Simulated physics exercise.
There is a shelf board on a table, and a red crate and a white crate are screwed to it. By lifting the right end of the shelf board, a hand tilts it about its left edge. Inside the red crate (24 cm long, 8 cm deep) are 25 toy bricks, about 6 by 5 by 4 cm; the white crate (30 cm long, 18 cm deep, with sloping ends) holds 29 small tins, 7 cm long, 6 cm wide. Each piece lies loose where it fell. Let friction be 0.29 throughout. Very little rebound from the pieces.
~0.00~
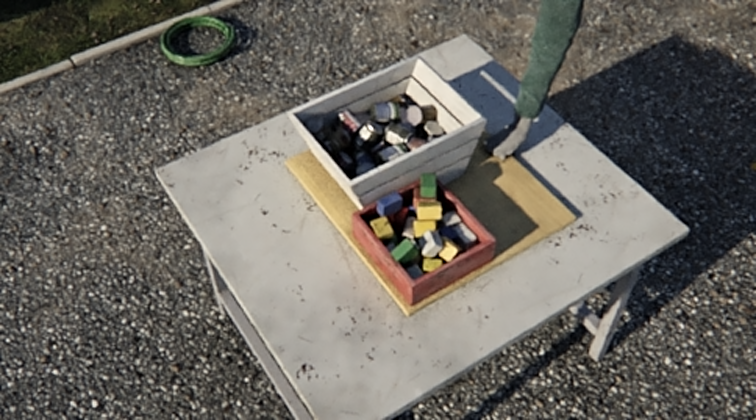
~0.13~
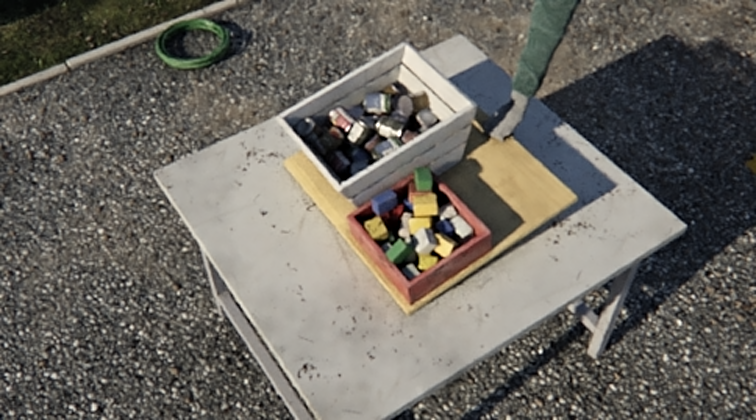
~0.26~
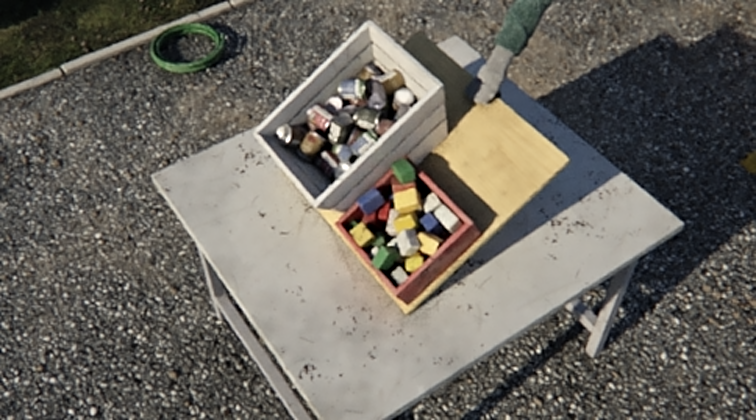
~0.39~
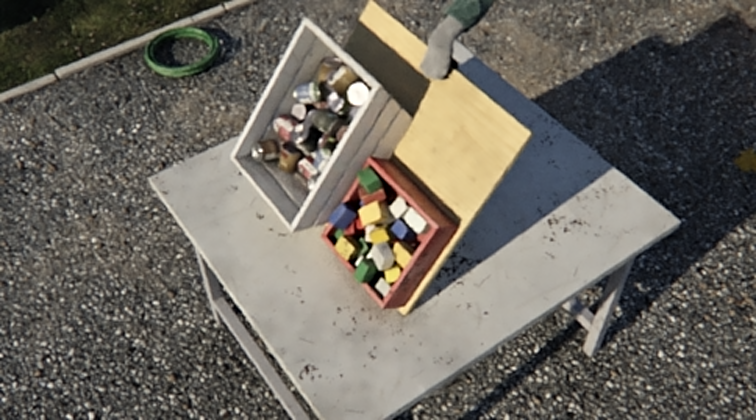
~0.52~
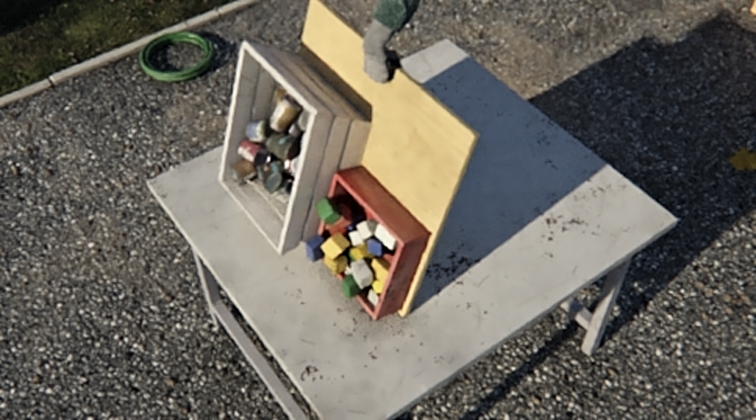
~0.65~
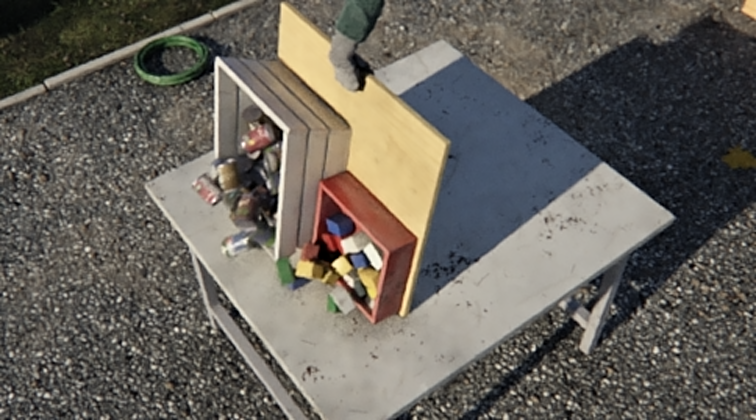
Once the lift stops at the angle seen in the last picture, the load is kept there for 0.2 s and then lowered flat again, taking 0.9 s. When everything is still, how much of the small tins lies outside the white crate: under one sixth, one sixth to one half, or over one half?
Over one half.
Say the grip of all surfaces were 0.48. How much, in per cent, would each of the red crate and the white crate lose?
That would cost the red crate 60 and the white crate 70 per cent of the load.
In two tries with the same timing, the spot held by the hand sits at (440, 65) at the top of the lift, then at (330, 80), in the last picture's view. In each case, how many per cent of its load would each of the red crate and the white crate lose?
Loss per try - red crate 10 / 60 percent, white crate 0 / 100 percent.
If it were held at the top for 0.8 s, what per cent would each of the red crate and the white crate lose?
Red crate 40%, white crate 90%.
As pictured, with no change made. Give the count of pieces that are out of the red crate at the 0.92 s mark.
Estimate for the red crate by then: Some 12 out.
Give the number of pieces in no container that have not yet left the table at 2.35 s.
Some 18 pieces.
After 0.92 s, tilt 79°; 11 of 25 out of the red crate and 18 of 29 out of the white crate.
After 1.26 s, tilt 45°; 12 of 25 out of the red crate and 22 of 29 out of the white crate.
After 1.74 s, tilt 0°; 13 of 25 out of the red crate and 23 of 29 out of the white crate.
Outcome (at 2.35 s), 13 of 25 out of the red crate and 23 of 29 out of the white crate. Asked share, 23 of 29, 79 per cent.
